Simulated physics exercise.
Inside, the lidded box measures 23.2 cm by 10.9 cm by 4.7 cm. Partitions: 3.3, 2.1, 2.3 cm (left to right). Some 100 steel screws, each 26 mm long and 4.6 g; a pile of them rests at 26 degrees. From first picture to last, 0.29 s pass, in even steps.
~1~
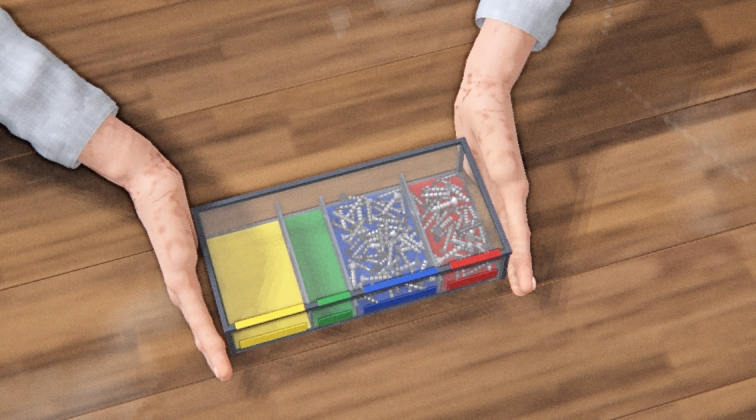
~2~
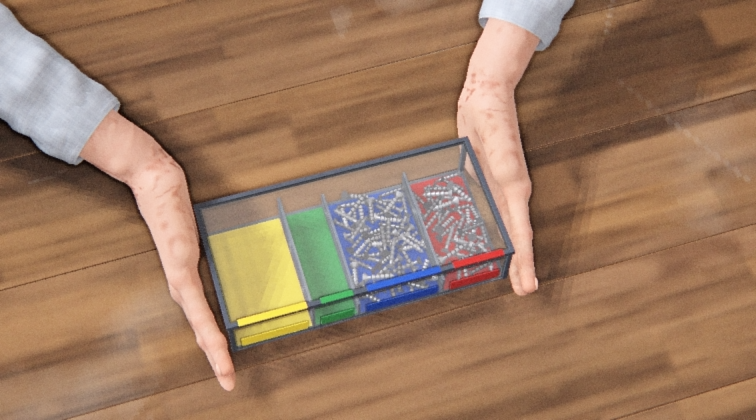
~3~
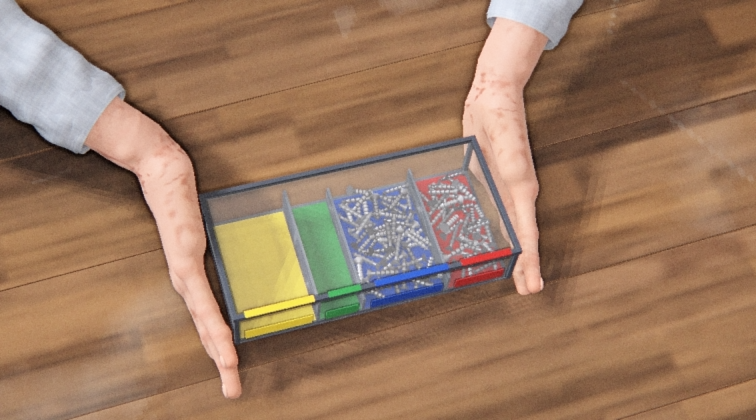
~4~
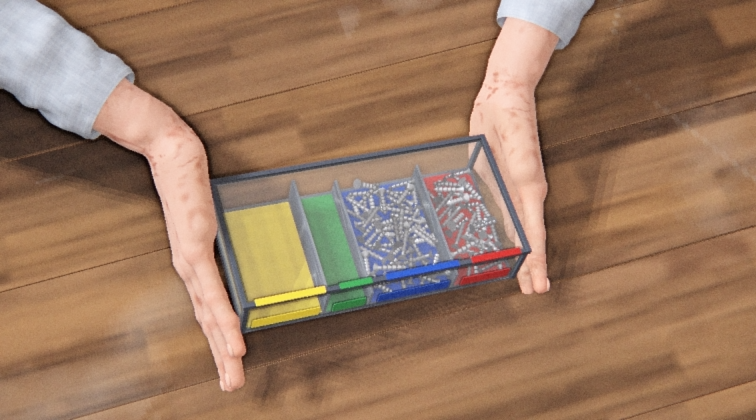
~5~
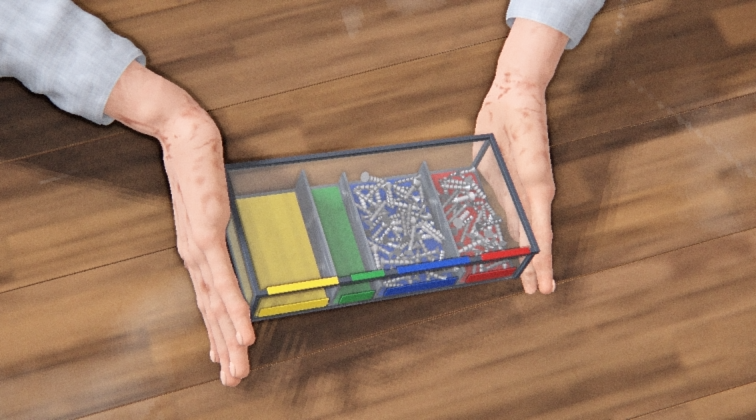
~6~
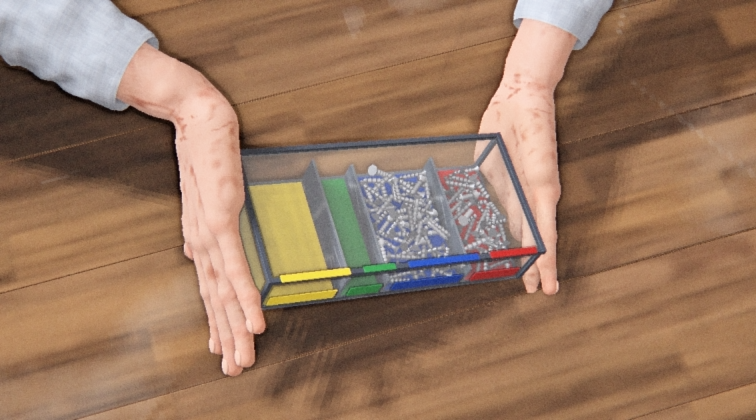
To begin with, two hands hold a clear lidded box with yellow, green, blue and red sections above a wooden surface, metal screws piled in the blue and red ones. The hands then gradually raise its left end, tilting it toward the right front, while the screws stay in those two sections.
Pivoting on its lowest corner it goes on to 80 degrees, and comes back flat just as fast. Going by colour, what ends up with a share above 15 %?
Red yes, blue yes, green no, yellow no.
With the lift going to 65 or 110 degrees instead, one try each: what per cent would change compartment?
About 5 and 55 per cent.
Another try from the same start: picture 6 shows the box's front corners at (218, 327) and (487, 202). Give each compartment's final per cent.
Red 25; blue 25; green 40; yellow 10.
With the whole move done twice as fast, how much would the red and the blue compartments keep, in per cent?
Red 65; blue 35.
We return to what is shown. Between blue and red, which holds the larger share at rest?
It is the red one.
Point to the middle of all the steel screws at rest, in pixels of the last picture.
At about (462, 230).
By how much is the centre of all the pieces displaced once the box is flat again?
Some 2.5 cm.
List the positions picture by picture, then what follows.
The first picture shows box tilt 0 degrees, front corners at (228, 328) and (506, 250); red 40 %, blue 60 %.
The second picture shows box tilt 1 degrees, front corners at (231, 325) and (509, 250).
The third picture shows box tilt 5 degrees, front corners at (237, 316) and (516, 249), lowest corner right front.
The fourth picture shows box tilt 10 degrees, front corners at (247, 304) and (525, 249), lowest corner right front.
The fifth picture shows box tilt 15 degrees, front corners at (259, 292) and (533, 249), lowest corner right front.
The sixth picture shows box tilt 20 degrees, front corners at (272, 279) and (540, 249), lowest corner right front; red 40 %, blue 60 %.
Then, 0.83 s after the last picture, tilt 79 degrees; red 45 %, blue 55 %.
Then, 1.38 s after the last picture, tilt 34 degrees; red 65 %, blue 35 %.
Then, 1.99 s after the last picture, tilt 0 degrees; red 65 %, blue 35 %.
In the end, red 65 %, blue 35 %, green 0 %, yellow 0 %.
